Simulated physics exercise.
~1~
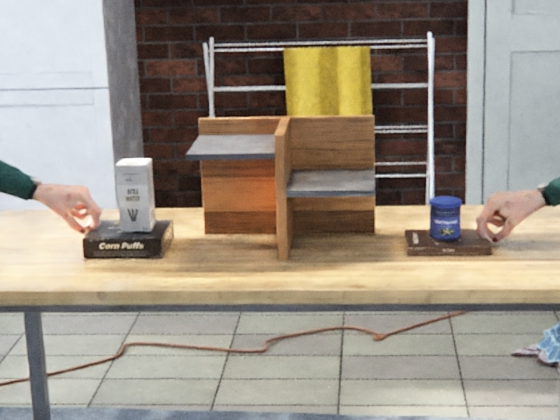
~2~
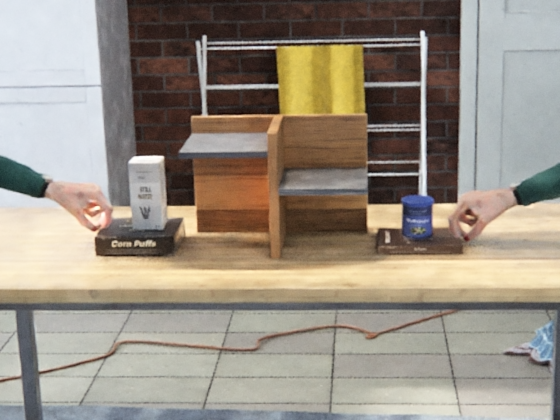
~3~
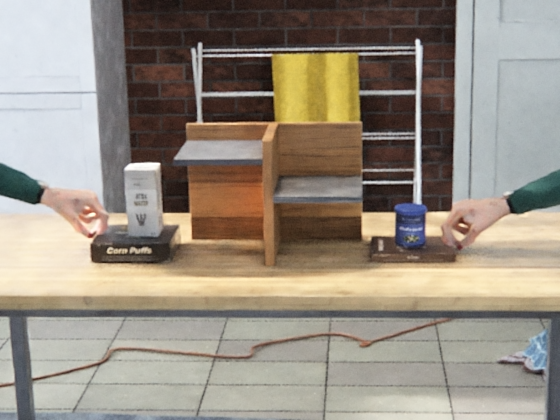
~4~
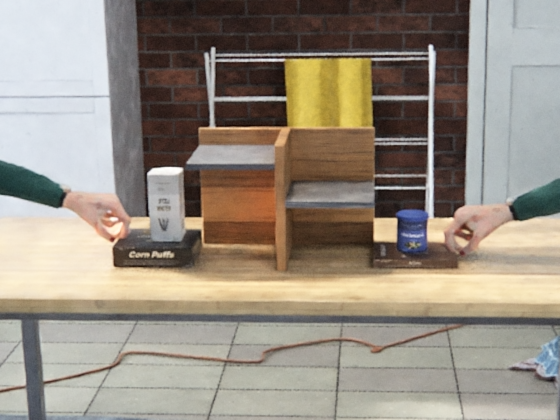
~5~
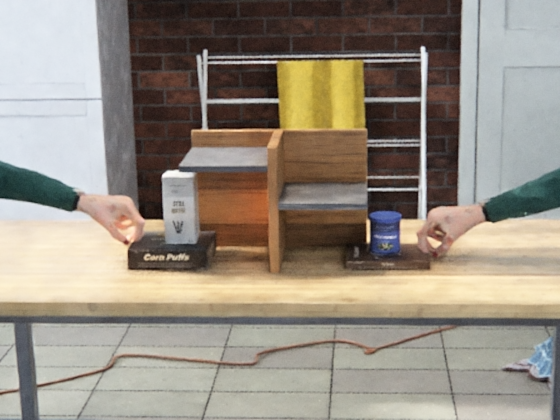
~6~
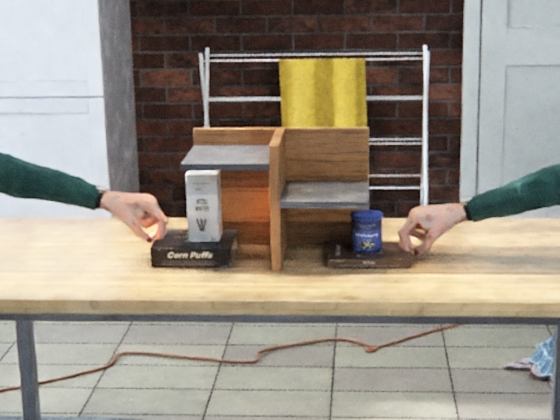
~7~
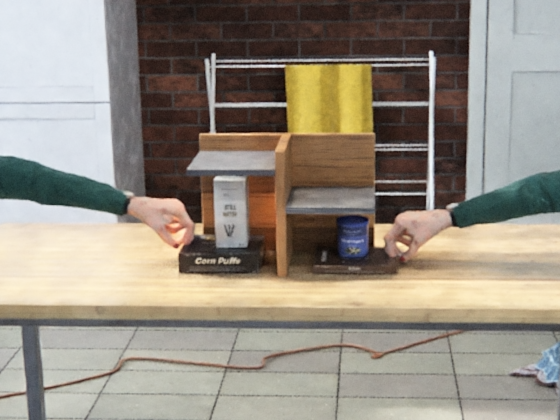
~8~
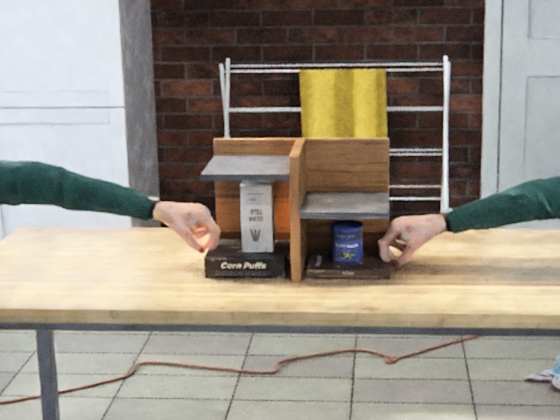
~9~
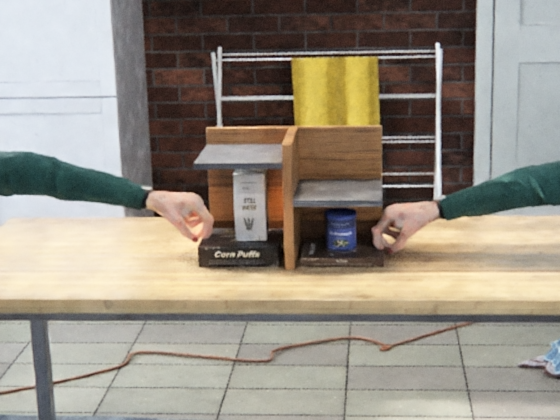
A white carton standing on a black packet and a blue pot resting on a brown packet begin at opposite ends of a wooden table, each held by a hand in a green sleeve. Between them stands a wooden rack with a grey shelf on each side. The left hand pushes its packet right while the right hand slides the other left, and both loads ride along upright. The carton passes beneath the left shelf, and the pot goes under the right one. Both end up tucked below the shelves, still standing, with the hands beside them.
